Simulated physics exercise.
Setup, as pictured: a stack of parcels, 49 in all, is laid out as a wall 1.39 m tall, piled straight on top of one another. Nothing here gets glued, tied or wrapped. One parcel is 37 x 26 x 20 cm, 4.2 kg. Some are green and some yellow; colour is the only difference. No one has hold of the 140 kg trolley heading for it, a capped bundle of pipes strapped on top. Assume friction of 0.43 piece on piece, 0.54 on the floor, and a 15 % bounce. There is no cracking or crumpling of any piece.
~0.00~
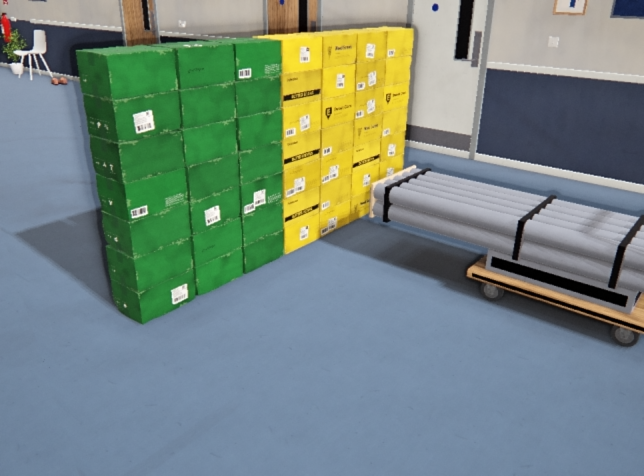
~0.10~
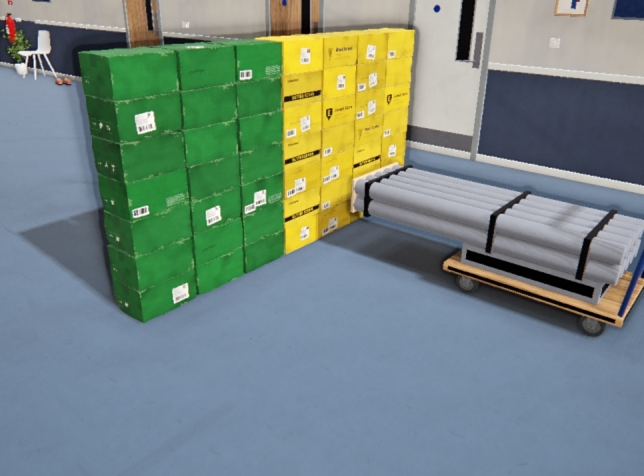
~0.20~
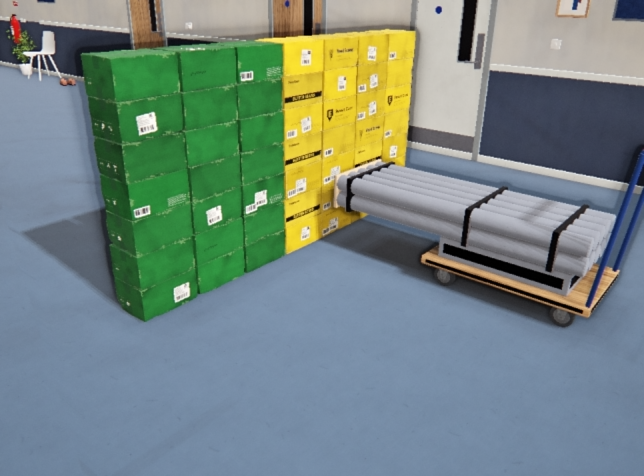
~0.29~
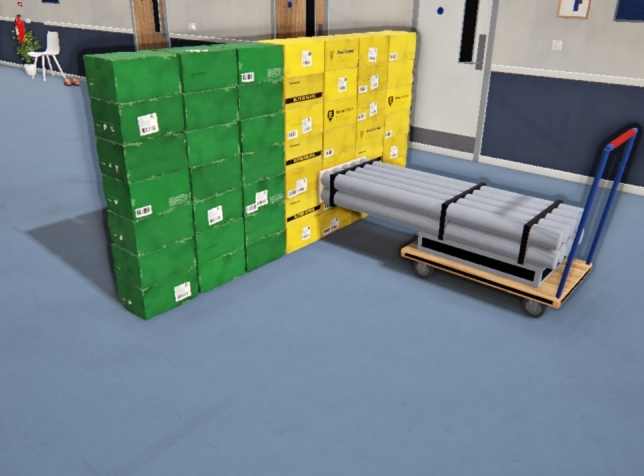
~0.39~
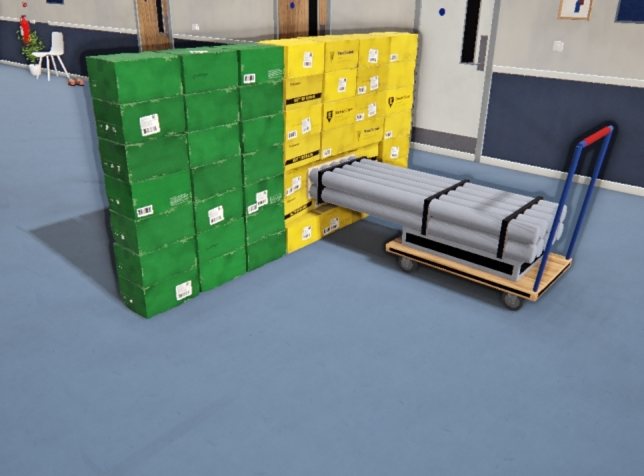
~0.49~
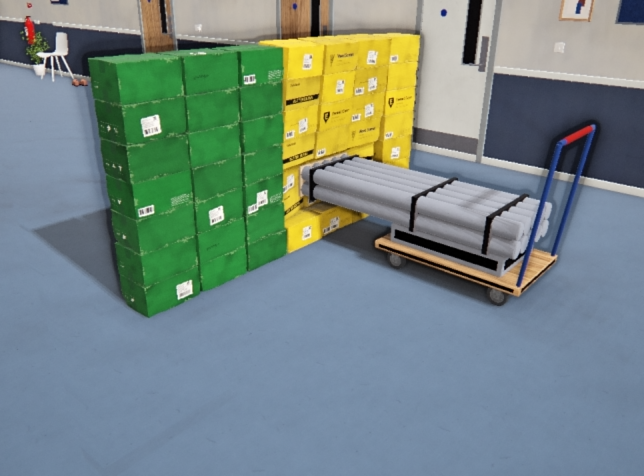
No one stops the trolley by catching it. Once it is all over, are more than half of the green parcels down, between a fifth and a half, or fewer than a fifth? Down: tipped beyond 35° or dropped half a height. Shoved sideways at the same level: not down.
Of the green parcels, fewer than a fifth end down.
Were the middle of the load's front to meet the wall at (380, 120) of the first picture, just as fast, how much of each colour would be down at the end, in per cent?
That hit would leave yellow at 40 and green at 0 per cent down.
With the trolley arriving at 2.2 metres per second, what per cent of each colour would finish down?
The yellow would finish 60 in a hundred down, the green 0 in a hundred.
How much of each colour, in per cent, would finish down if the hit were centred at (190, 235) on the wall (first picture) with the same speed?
Result - yellow: 0 %; green: 60 %.
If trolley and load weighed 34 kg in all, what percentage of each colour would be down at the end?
In that case yellow comes to 0 and green to 0 percent.
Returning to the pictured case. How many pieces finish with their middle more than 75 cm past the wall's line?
Roughly 16.
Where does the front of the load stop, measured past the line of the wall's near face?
60 cm past it.
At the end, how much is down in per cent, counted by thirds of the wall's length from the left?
Per cent by third - left: 0; middle: 60; right: 40.
After 0.84 s, load 35 cm past the wall's line, still rolling; none of the 21 green parcels down (3 of 49 in all colours); top green parcel unmoved; top yellow parcel 29 mm from its place.
After 1.28 s, load 47 cm past the wall's line, still rolling; none of the 21 green parcels down (15 of 49 in all colours); top green parcel unmoved; top yellow parcel 31 mm from its place.
After 1.88 s, load 57 cm past the wall's line, still rolling; none of the 21 green parcels down (18 of 49 in all colours); top green parcel unmoved; top yellow parcel 31 mm from its place.
In the end (3.4 s), load 59 cm past the wall's line, stopped; none of the 21 green parcels down (18 of 49 in all colours); top green parcel unmoved; top yellow parcel 32 mm from its place. That is 0 per cent. From the last view, middles, top green parcel near (137, 78), top yellow parcel near (394, 48).
